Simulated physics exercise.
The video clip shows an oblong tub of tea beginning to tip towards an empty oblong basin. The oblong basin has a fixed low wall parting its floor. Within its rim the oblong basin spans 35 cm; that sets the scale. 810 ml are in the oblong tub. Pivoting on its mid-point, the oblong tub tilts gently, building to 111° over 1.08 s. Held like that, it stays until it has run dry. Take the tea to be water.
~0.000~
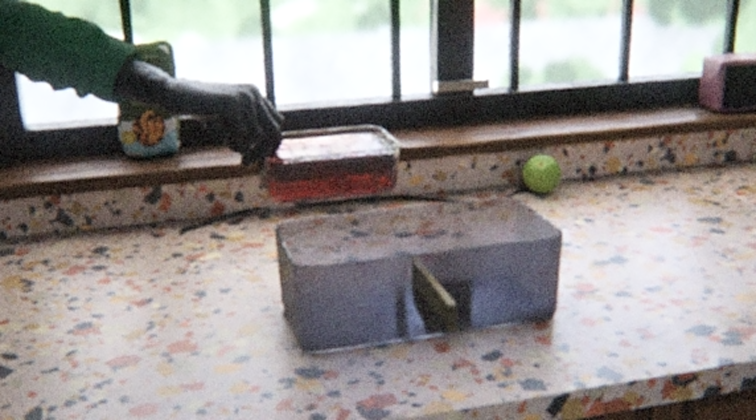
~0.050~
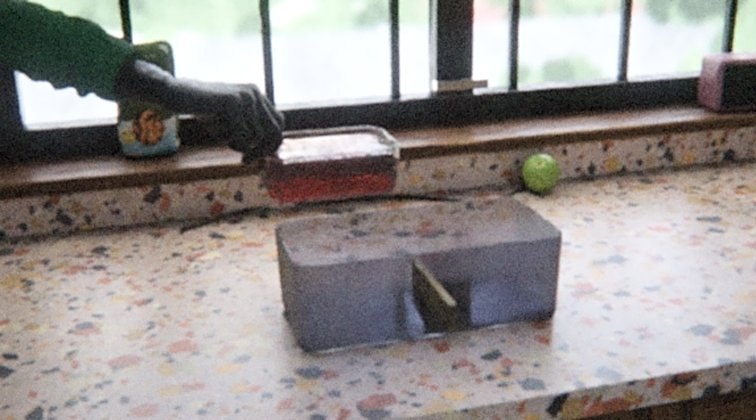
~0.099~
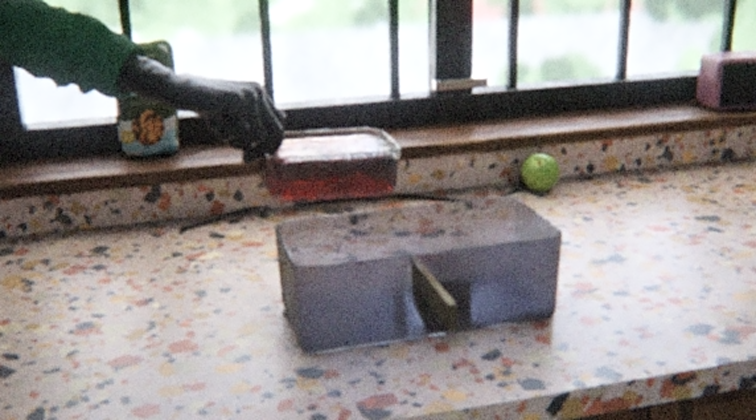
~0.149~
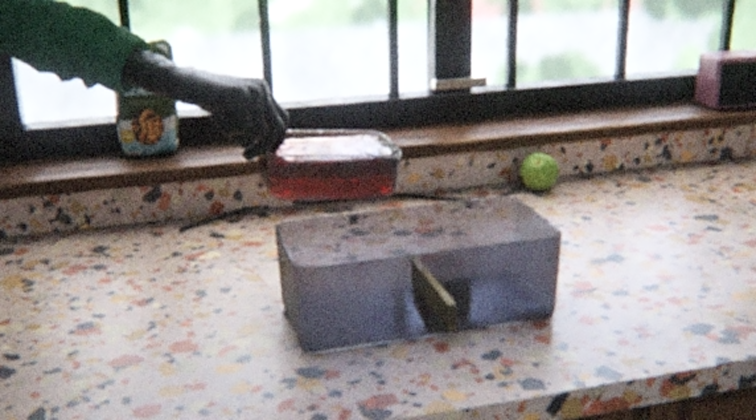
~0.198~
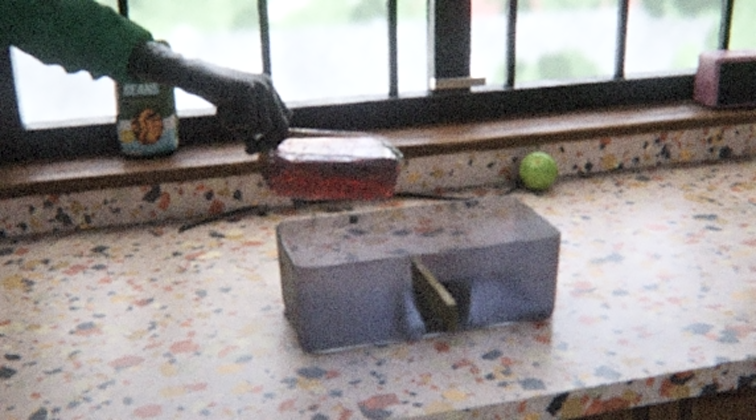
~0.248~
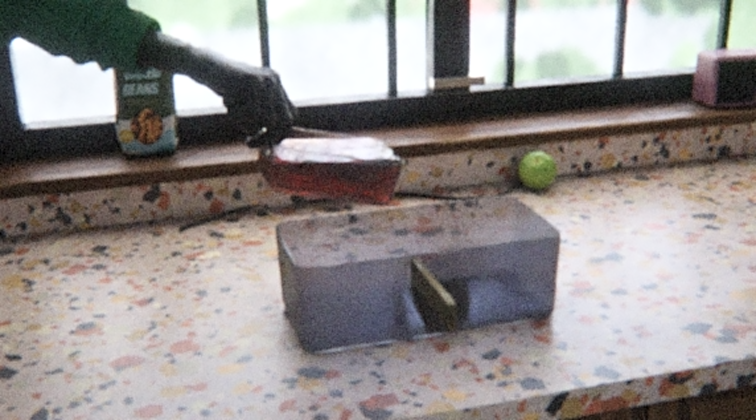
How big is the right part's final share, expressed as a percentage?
Some 55 per cent.
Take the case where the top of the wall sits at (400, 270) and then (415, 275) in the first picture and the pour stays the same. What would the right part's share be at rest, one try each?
One try each: Around 80 percent and then around 75 percent.
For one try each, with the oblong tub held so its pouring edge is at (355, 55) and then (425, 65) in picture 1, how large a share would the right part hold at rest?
In order, 40 and 75 per cent.
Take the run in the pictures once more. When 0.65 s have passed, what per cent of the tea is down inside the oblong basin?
I'd estimate some 50 percent of the liquid.
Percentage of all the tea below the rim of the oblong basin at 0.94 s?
About 96 %.
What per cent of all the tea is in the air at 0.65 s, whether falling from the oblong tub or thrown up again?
Share: Roughly 32 per cent.
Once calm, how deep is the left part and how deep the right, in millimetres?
Left part about 12 mm deep, right part about 20 mm deep.
After 0.65 s the tilt is 73° and 19 per cent is still to pour, 15 is left of the wall and 36 right of it.
After 0.94 s the tilt is 107° and 2 per cent is still to pour, 39 is left of the wall and 56 right of it.
After 1.25 s the tilt is 111° and 0 per cent is still to pour, 43 is left of the wall and 55 right of it.
After 1.58 s the tilt is 111° and 0 per cent is still to pour, 43 is left of the wall and 55 right of it.
In the end 43 per cent lies left of the wall, 55 right of it and 2 outside.
